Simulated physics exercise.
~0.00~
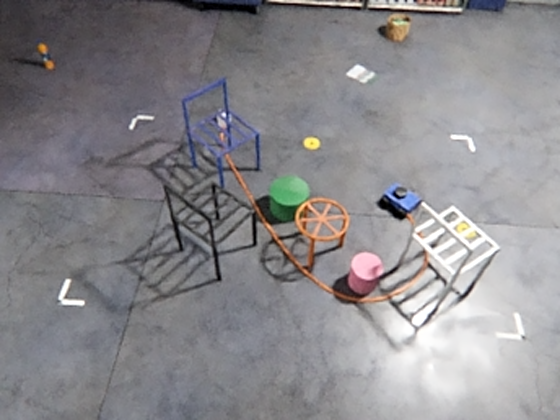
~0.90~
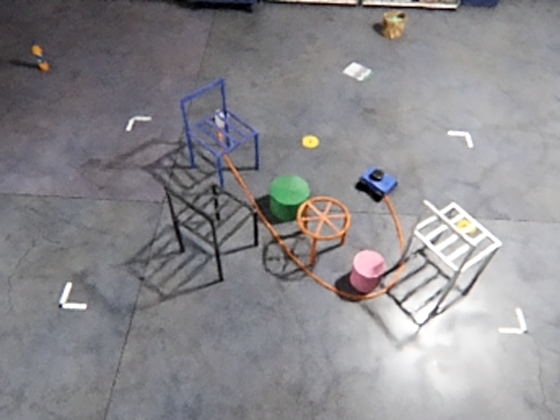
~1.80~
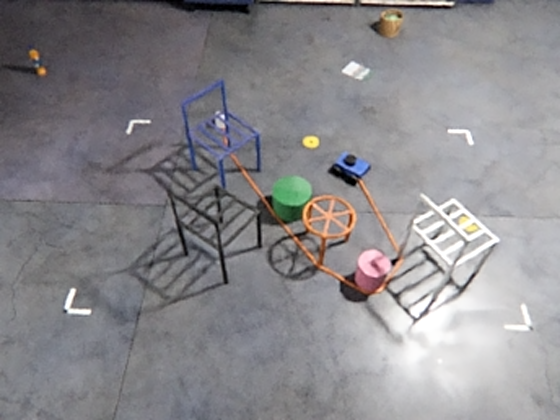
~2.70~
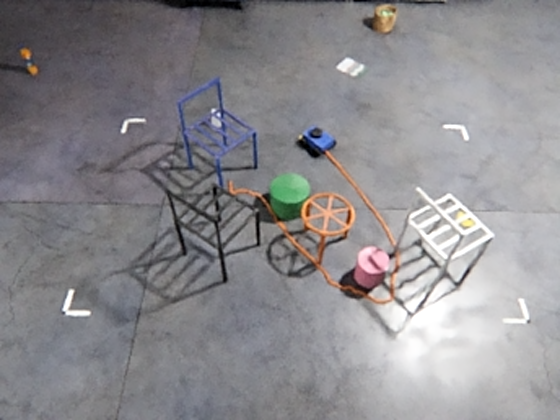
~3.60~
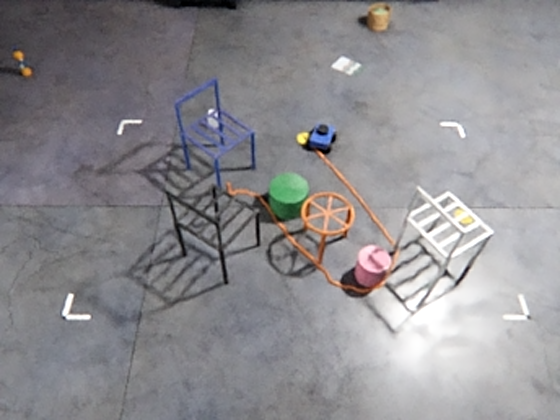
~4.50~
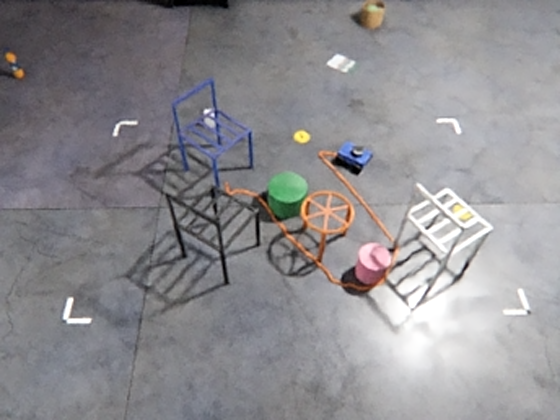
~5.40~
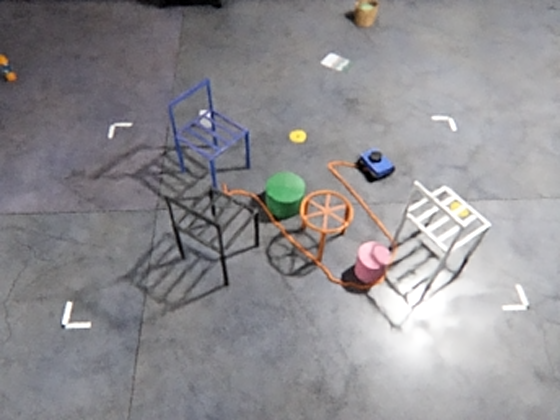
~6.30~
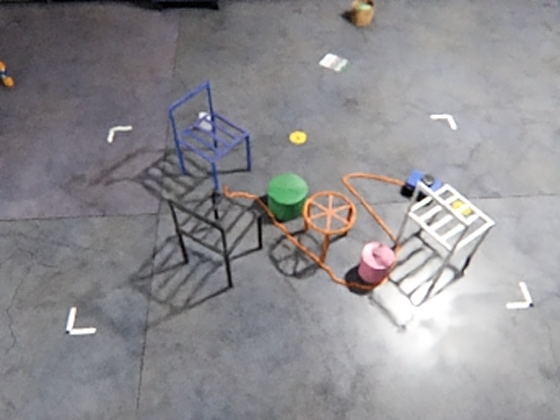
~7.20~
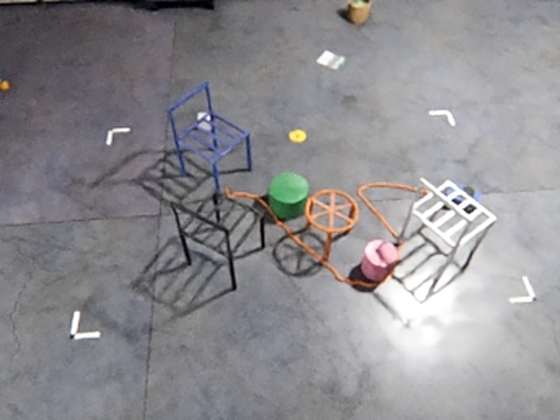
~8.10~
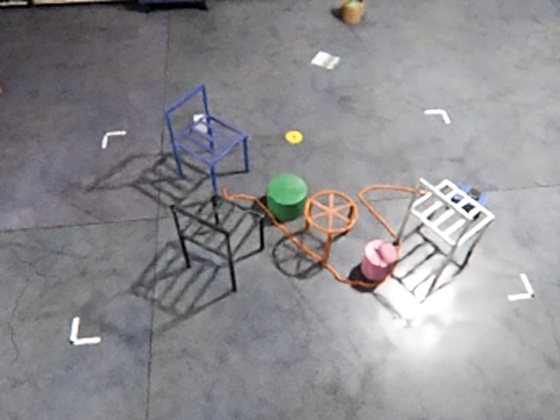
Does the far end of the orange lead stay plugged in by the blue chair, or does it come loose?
It comes loose. The end by the blue chair pulls free as the cart drives up and to the left, and it stays out afterwards.
